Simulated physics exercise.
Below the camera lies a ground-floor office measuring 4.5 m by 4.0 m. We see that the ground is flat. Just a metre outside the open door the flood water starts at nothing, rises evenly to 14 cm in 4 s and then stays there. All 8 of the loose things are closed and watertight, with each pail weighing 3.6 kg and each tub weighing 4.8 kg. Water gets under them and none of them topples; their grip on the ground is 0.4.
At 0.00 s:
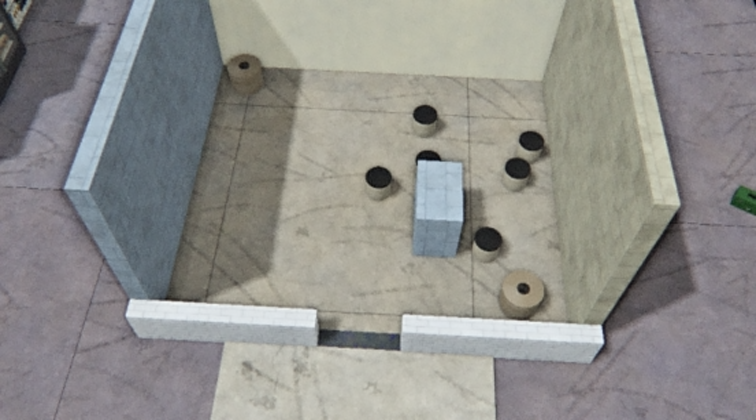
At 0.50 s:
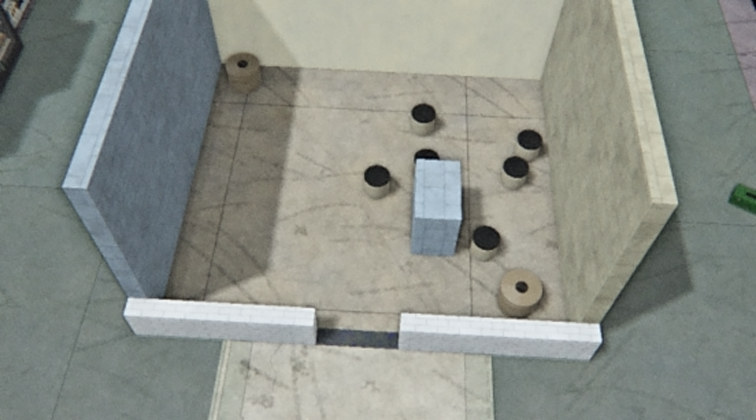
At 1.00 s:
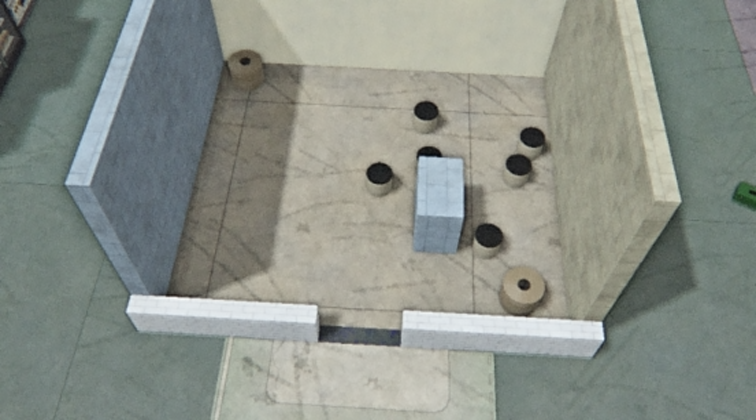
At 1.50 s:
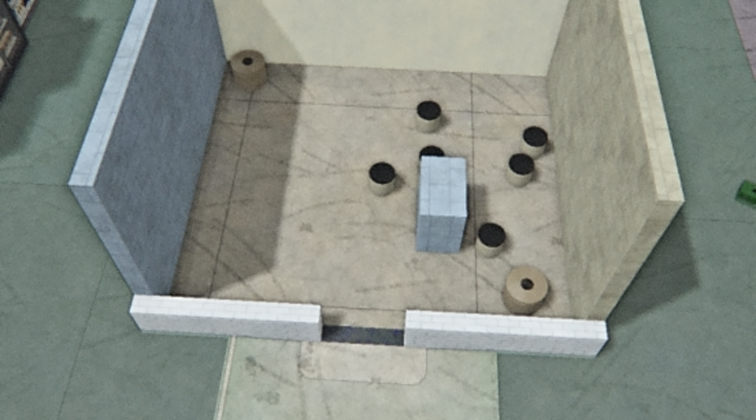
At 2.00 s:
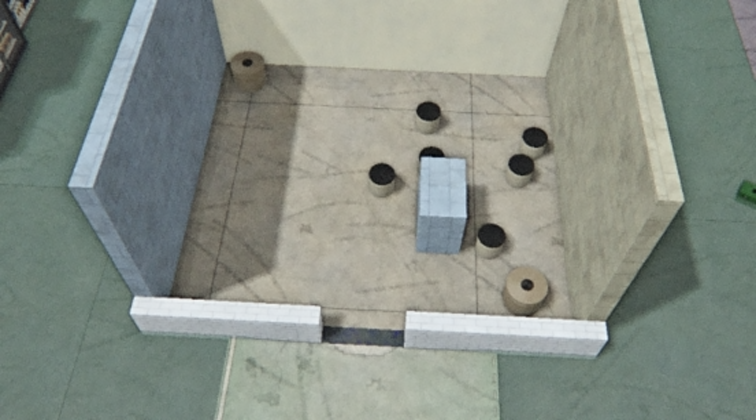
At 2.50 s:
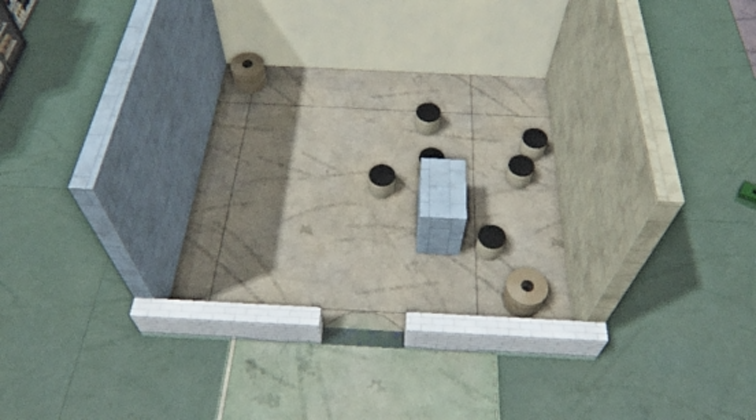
In the video, greenish water spreads around a roofless room seen from above, and a patch on the pale entrance path shrinks toward the doorway before the dark threshold turns green; the blue block and round containers inside stay still.
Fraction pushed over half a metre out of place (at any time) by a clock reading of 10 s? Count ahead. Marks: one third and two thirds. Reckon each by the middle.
It ends up in the lowest band.
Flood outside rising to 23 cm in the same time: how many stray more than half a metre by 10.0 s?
Count: 4.
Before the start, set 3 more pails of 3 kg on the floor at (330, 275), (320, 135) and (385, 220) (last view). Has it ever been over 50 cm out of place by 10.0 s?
The three, in order: Larger, larger, larger.
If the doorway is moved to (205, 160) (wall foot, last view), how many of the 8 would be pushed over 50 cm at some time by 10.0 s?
The count would be 0.
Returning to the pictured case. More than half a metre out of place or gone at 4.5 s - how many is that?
The number by then is 0.
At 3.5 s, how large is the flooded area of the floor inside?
My estimate is roughly 1.5 m2.
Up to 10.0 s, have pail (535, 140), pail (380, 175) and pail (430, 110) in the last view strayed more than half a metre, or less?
First not as far, then farther, then not as far.
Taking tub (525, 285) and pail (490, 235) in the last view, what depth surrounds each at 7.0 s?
First roughly 1 cm, second roughly 1 cm.
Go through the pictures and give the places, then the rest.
A pail at (488, 239), on the bottom; a pail at (379, 177), on the bottom; 0.0 m2 under water; 0 of 8 have shifted, in the first picture.
A pail at (487, 237) rests on the ground; a pail at (377, 175) rests on the ground; water covers 0.0 m2; 0 of 8 have shifted, in the second picture.
A pail at (489, 235), on the bottom; a pail at (379, 173), on the bottom; water covers 0.0 m2; 0 of 8 have shifted, in the third picture.
A pail at (492, 234) rests on the ground; a pail at (382, 172) rests on the ground; water covers 0.0 m2; 0 of 8 have shifted, in the fourth picture.
A pail at (492, 235), on the bottom; a pail at (382, 173), on the bottom; water covers 0.0 m2; 0 of 8 have shifted, in the fifth picture.
A pail at (492, 236), on the bottom; a pail at (382, 175), on the bottom; 0.1 m2 under water; 0 of 8 have shifted, in the sixth picture.
After 3.5 s 0 of 8 are over 50 cm from their spots; 0 afloat.
After 4.5 s 0 of 8 are over 50 cm from their spots; 0 afloat.
After 7.0 s 1 of 8 are over 50 cm from their spots; 0 afloat.
After 10.0 s 1 of 8 are over 50 cm from their spots, and 1 have been at some point; 2 afloat.
